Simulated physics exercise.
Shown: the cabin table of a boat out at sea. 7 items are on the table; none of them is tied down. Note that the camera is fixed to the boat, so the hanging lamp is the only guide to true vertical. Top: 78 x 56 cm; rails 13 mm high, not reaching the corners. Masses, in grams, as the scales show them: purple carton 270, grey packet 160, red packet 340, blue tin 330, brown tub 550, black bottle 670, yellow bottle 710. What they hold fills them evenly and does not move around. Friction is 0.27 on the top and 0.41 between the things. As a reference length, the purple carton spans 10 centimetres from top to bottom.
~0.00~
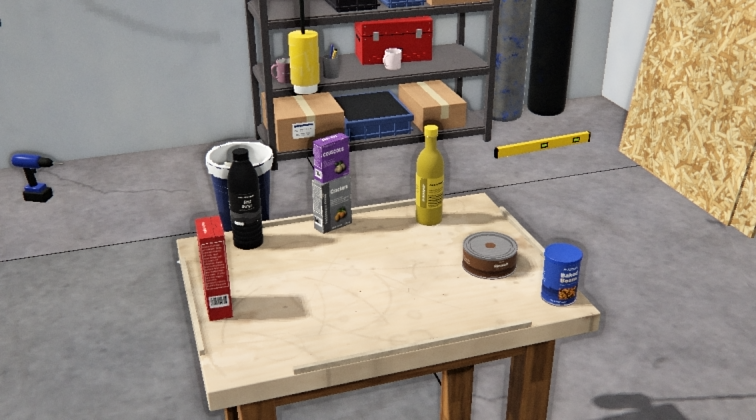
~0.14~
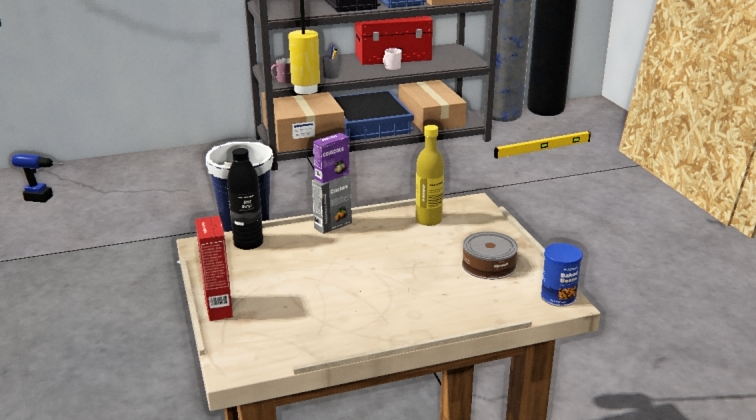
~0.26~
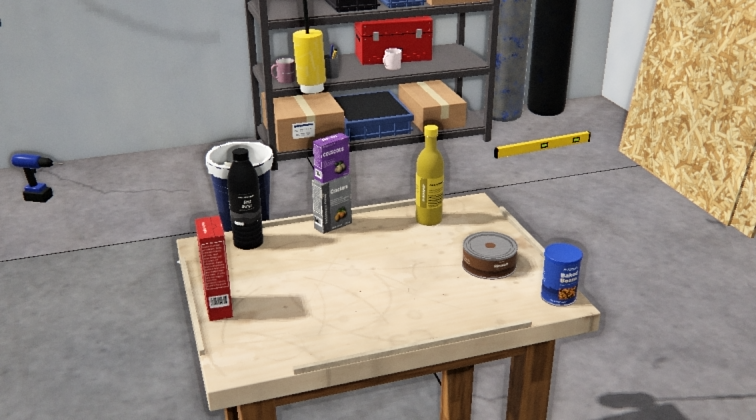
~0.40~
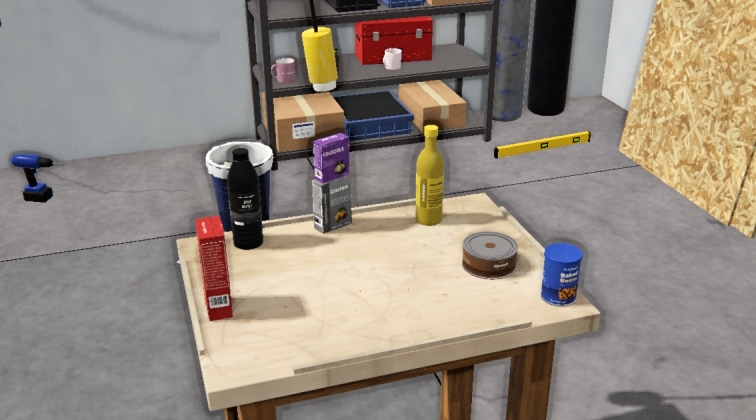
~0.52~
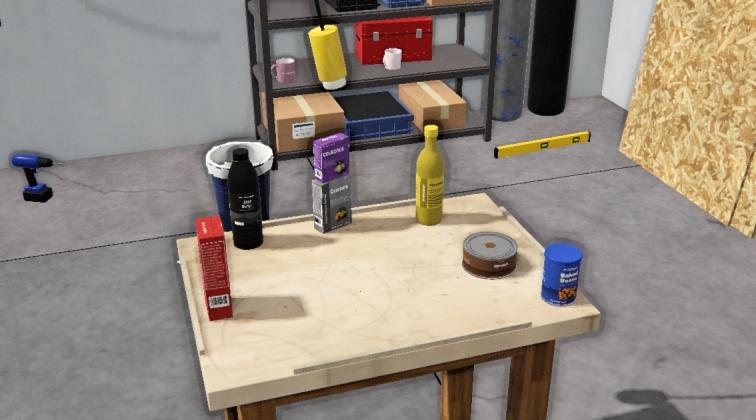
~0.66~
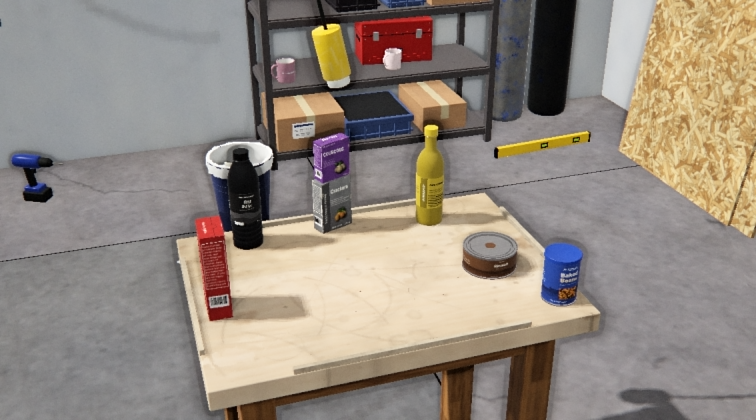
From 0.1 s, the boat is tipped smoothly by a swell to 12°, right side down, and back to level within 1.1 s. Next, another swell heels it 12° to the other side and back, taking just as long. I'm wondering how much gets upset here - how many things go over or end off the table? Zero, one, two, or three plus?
I'd say nothing does.
After 1.06 s, boat heeled 2°, right side down.
After 1.56 s, boat heeled 9°, left side down.
After 2.06 s, boat heeled 5°, left side down.
After 2.56 s, boat level.
At rest (2.8 s), all 7 in place, give or take 5 cm. In the last view, purple carton near (332, 158), grey packet near (332, 202).
